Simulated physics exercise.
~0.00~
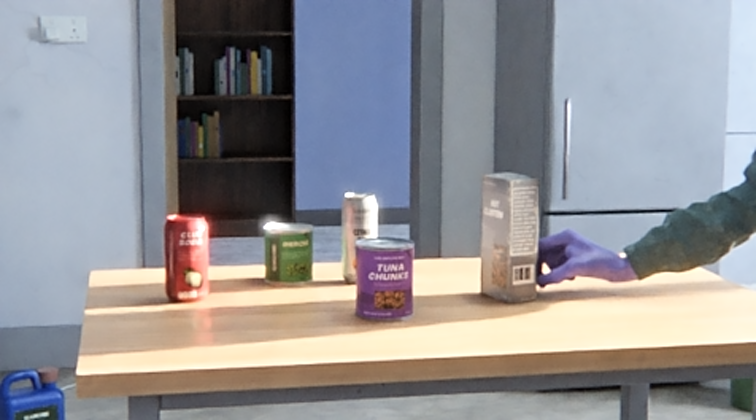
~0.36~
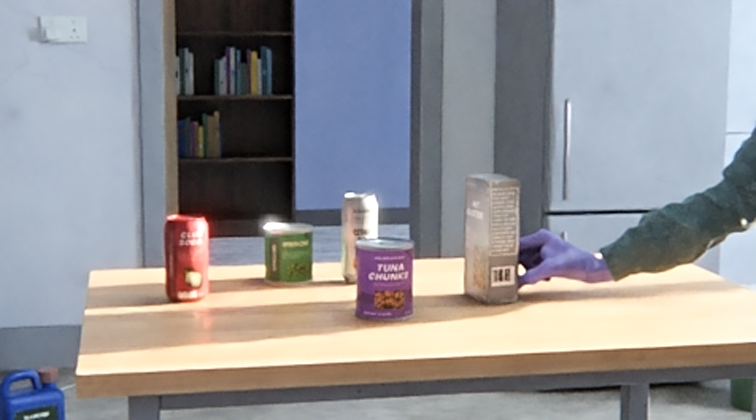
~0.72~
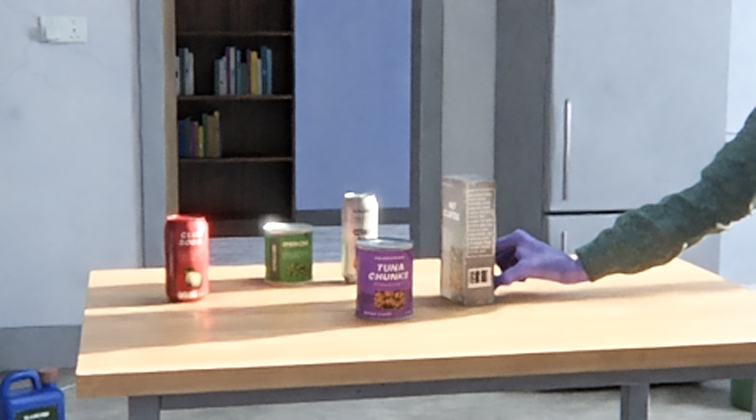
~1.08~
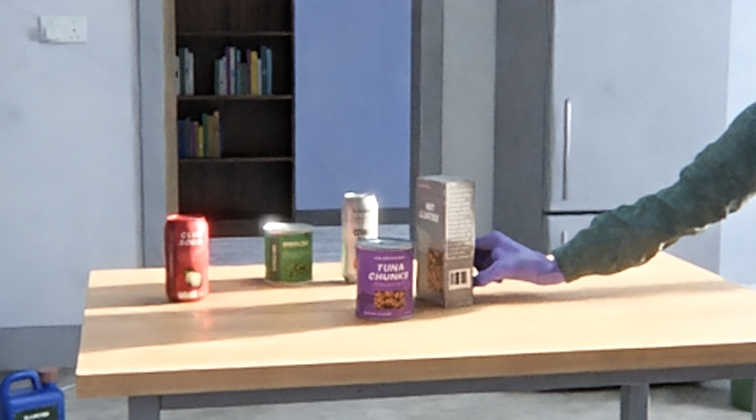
A grey carton slid left across a wooden table as a purple-gloved hand pushed it from the right, staying upright and ending close beside the purple tuna tin, while the red can, green tin and white can stayed put.
